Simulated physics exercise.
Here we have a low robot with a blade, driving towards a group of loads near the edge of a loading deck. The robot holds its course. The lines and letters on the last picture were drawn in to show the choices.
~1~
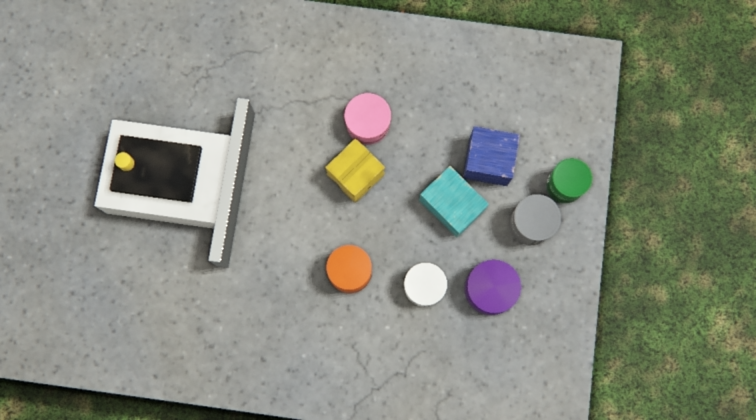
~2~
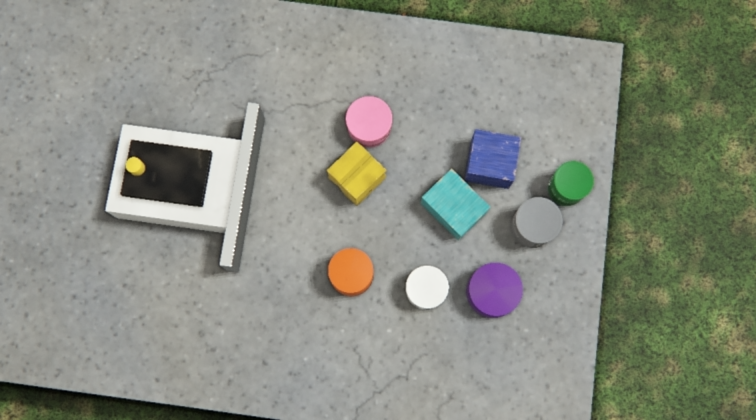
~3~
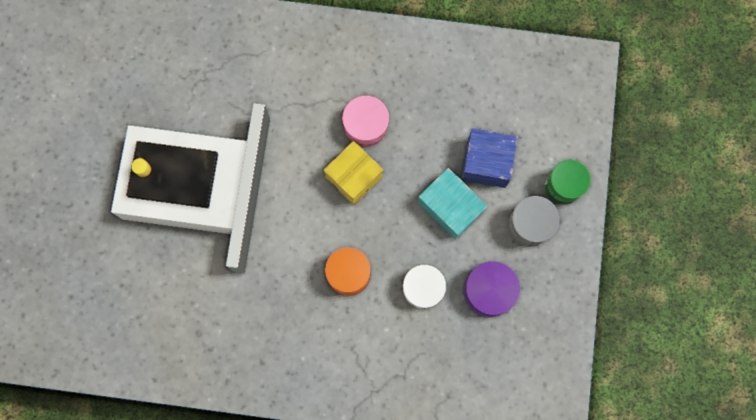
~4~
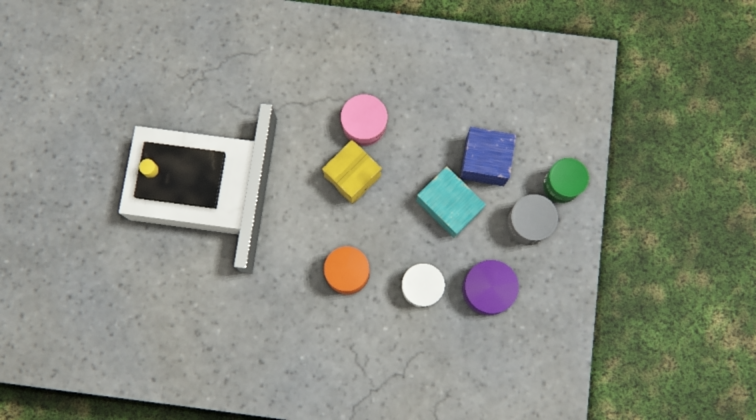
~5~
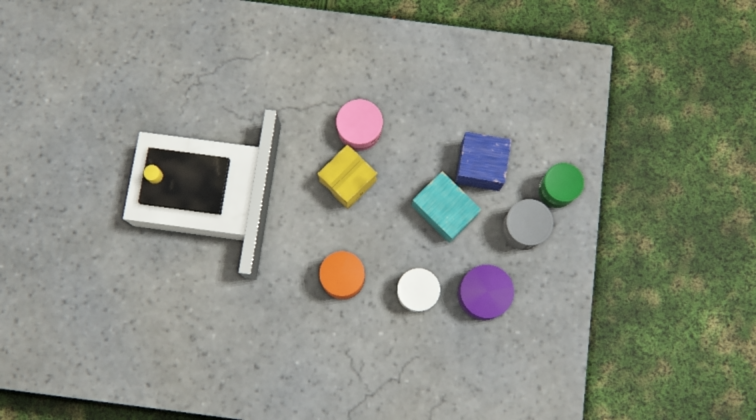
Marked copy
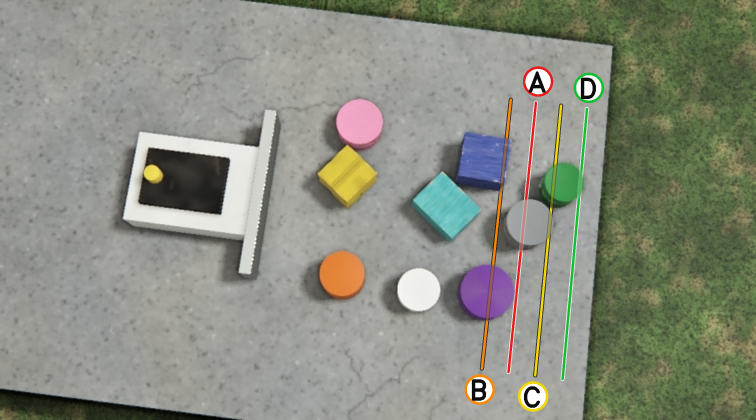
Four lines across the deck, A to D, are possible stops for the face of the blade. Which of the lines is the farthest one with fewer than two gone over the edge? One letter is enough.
At A, and not beyond.
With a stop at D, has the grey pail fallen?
Yes.
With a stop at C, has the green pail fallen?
Yes.
On the copy, A at (523, 233); B at (497, 230); C at (549, 237); D at (575, 240).
On A. First, robot (287, 194); pink pail (391, 123); orange canister (373, 280).
Then, robot (384, 206); grey pail (539, 230); purple canister (528, 298).
Finally, robot (458, 215); purple canister (588, 310); grey pail (591, 234); none fallen.
By contrast, B is within the limit but short; C drops three; D drops five.
